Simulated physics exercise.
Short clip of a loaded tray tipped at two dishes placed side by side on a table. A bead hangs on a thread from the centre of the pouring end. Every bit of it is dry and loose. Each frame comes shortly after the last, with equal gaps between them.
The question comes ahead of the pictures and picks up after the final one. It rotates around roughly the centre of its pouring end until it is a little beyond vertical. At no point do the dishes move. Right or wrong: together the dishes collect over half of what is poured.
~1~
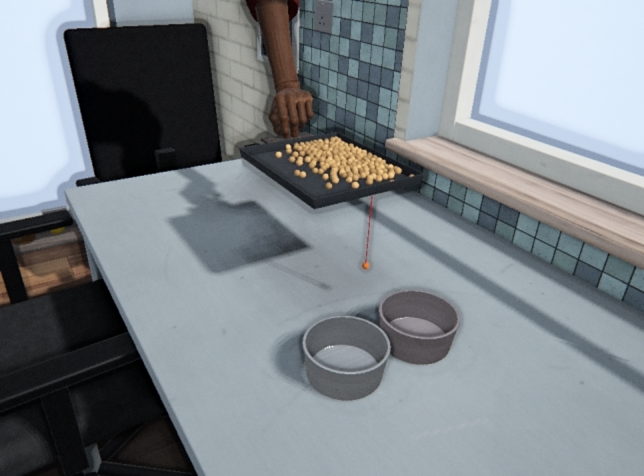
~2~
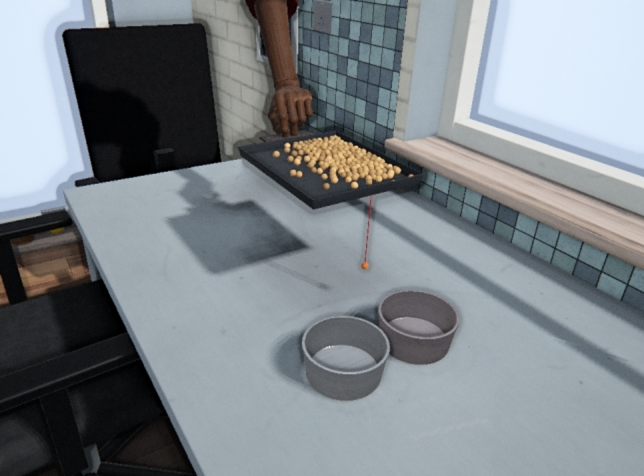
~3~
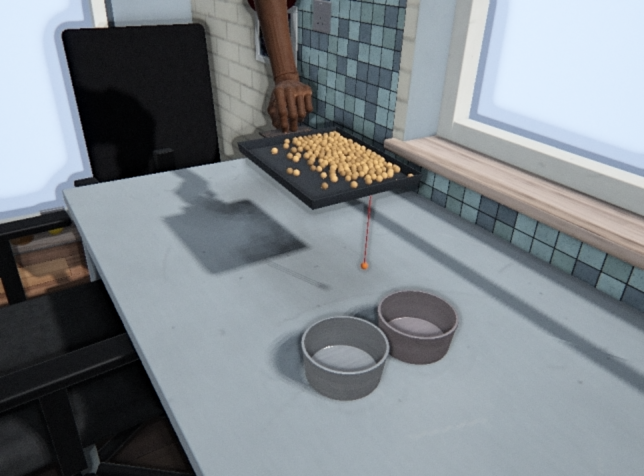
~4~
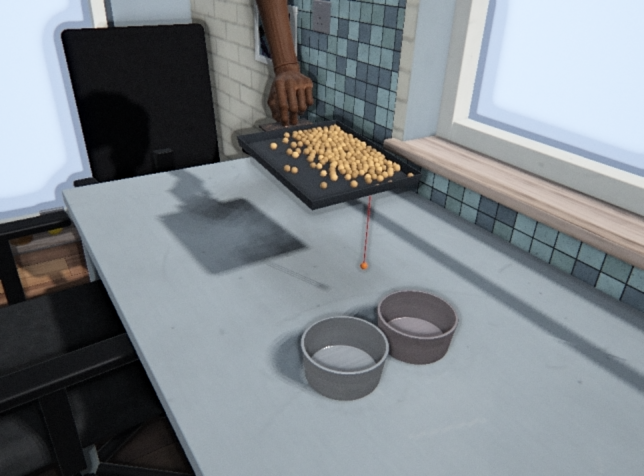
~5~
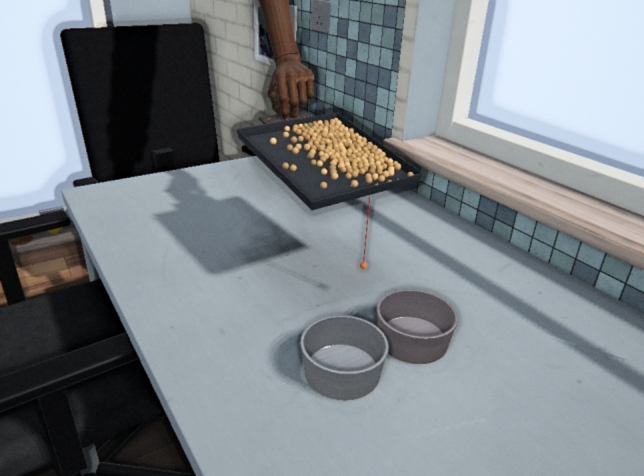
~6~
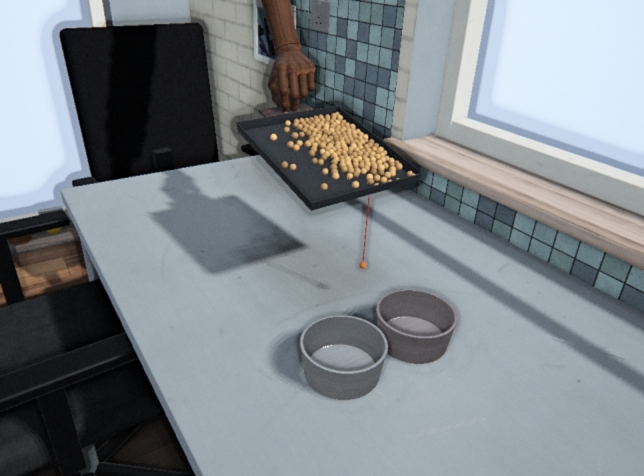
Wrong.
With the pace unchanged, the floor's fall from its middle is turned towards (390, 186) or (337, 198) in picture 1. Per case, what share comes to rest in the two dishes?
The first try would leave around 0 per cent there, the second around 0 per cent.
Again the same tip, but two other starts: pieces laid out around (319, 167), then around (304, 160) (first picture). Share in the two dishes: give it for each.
Try 1: 10 %; try 2: 10 %.
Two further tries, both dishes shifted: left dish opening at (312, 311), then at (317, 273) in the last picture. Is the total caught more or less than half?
Earlier try a majority share, later try a minority share.
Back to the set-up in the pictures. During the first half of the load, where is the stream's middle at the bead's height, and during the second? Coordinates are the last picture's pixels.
Close to (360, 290), then close to (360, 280).
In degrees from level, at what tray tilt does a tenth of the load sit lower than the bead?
Around 75° of tilt.
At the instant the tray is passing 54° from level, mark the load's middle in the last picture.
Look close to (362, 170) in the last picture.
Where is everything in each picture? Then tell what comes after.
The first picture shows corners of the pouring end (315, 198) and (421, 174), level; middle of the load (342, 159), round wooden beads; left dish (371, 381); right dish (445, 346); bead on its thread (366, 266).
The second picture shows corners of the pouring end (314, 199) and (421, 174), level; middle of the load (342, 159).
The third picture shows corners of the pouring end (313, 199) and (420, 174), tipped barely, lowest at the left corner; middle of the load (341, 156).
The fourth picture shows corners of the pouring end (313, 200) and (420, 173), tipped a little, lowest at the left corner; middle of the load (341, 152), about a tenth on the move.
The fifth picture shows corners of the pouring end (313, 200) and (420, 173), tipped a little, lowest at the left corner; middle of the load (342, 149), about a tenth on the move.
The sixth picture shows corners of the pouring end (313, 201) and (420, 172), tipped a little, lowest at the left corner; middle of the load (343, 146), the larger part on the move; left dish (368, 380); right dish (442, 345).
Just after the last frame, tray tipped steeply; almost all on the tray; just a few outside both; just a few in the air.
A moment on, tray tipped right over; roughly a quarter on the tray; just a few in the left dish; just a few in the right dish; roughly two thirds outside both; roughly a quarter in the air.
Further on, tray tipped past a quarter turn; about a tenth in the left dish; just a few in the right dish; almost all outside both.
When it is over, tray tipped past a quarter turn; about a tenth in the left dish; just a few in the right dish; almost all outside both.
